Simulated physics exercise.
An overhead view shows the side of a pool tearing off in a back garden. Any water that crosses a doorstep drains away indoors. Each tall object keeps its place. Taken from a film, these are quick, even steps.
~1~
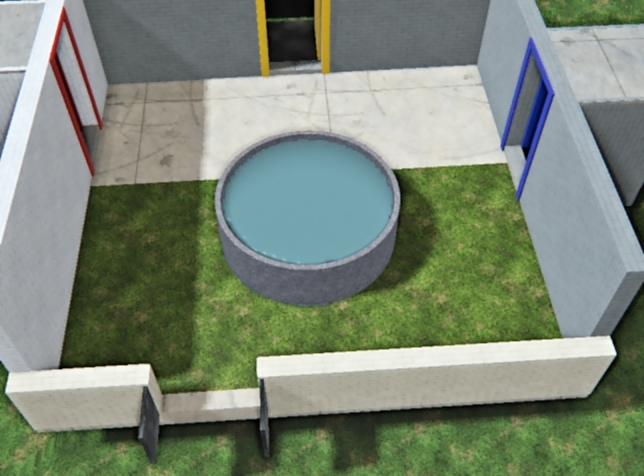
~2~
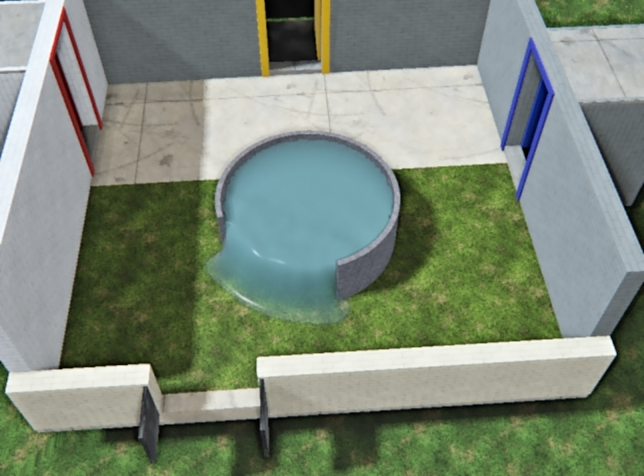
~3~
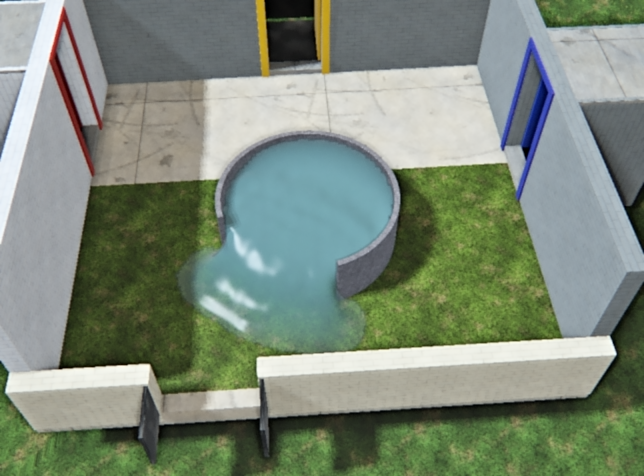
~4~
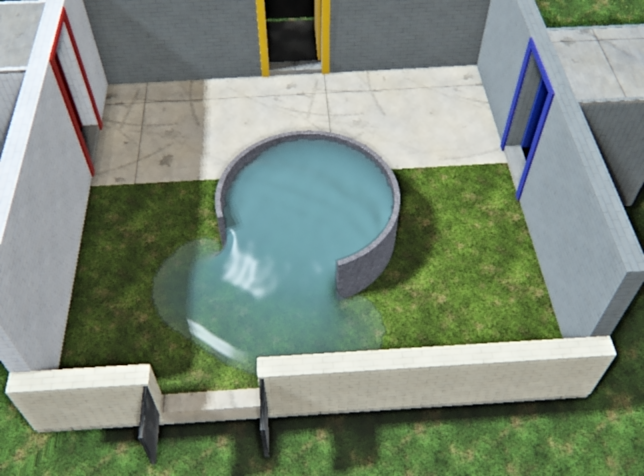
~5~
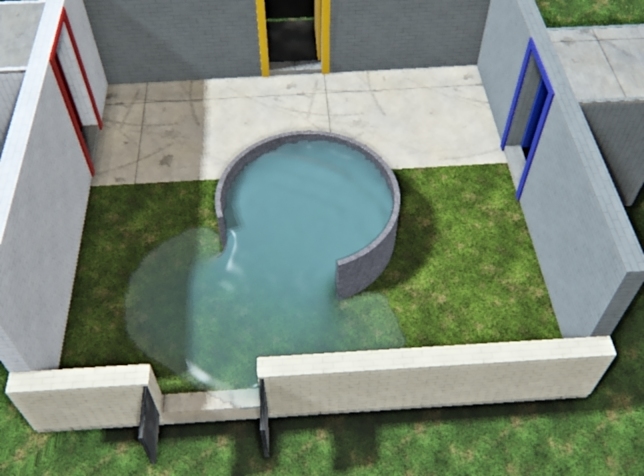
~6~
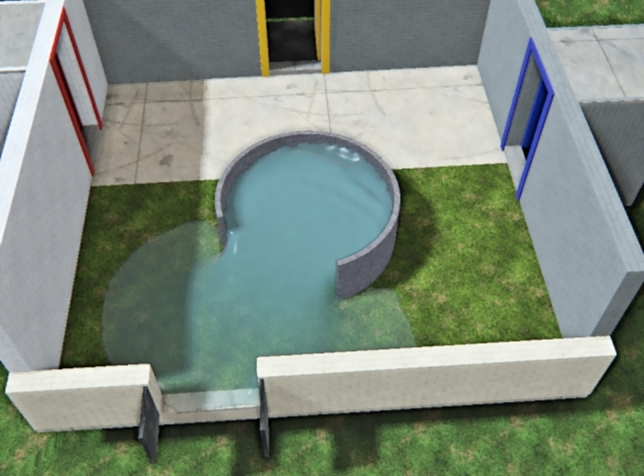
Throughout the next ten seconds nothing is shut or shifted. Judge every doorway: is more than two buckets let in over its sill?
Outcome: I expect the red door to stop at two buckets or less; I expect the yellow door to stop at two buckets or less; I expect the blue door to stop at two buckets or less.
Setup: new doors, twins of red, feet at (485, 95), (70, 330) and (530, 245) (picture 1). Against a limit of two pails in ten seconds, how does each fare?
Stays within it; exceeds it; stays within it.
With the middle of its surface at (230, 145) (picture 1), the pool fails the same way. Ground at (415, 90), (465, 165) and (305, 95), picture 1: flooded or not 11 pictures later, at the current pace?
Point by point: Still bare; still bare; still bare.
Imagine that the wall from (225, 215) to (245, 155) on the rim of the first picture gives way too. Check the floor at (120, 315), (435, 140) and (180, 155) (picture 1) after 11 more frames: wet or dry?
Taking each in turn, they come out watered, kept dry, watered.
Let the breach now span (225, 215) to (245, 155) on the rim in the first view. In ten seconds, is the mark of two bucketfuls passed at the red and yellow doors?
In brief: Red exceeds the mark and yellow remains below.
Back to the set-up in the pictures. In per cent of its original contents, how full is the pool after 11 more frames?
My reading is 38 %.
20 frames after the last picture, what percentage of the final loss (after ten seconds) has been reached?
Close to 65 out of every hundred.
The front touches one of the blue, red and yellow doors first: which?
The red-painted one.
A moment on, water covers 25 % of the floor; the red door not reached, the yellow door not reached, the blue door not reached.
Next, water covers 35 % of the floor; the red door not reached, the yellow door not reached, the blue door not reached.
Then, water covers 50 % of the floor; the red door wet at the sill, nothing in, the yellow door not reached, the blue door not reached.
Later, water covers 80 % of the floor; the red door wet at the sill, nothing in, the yellow door wet at the sill, nothing in, the blue door wet at the sill, nothing in.
In the end, water covers 100 % of the floor; the red door wet at the sill, nothing in, the yellow door wet at the sill, nothing in, the blue door wet at the sill, nothing in.
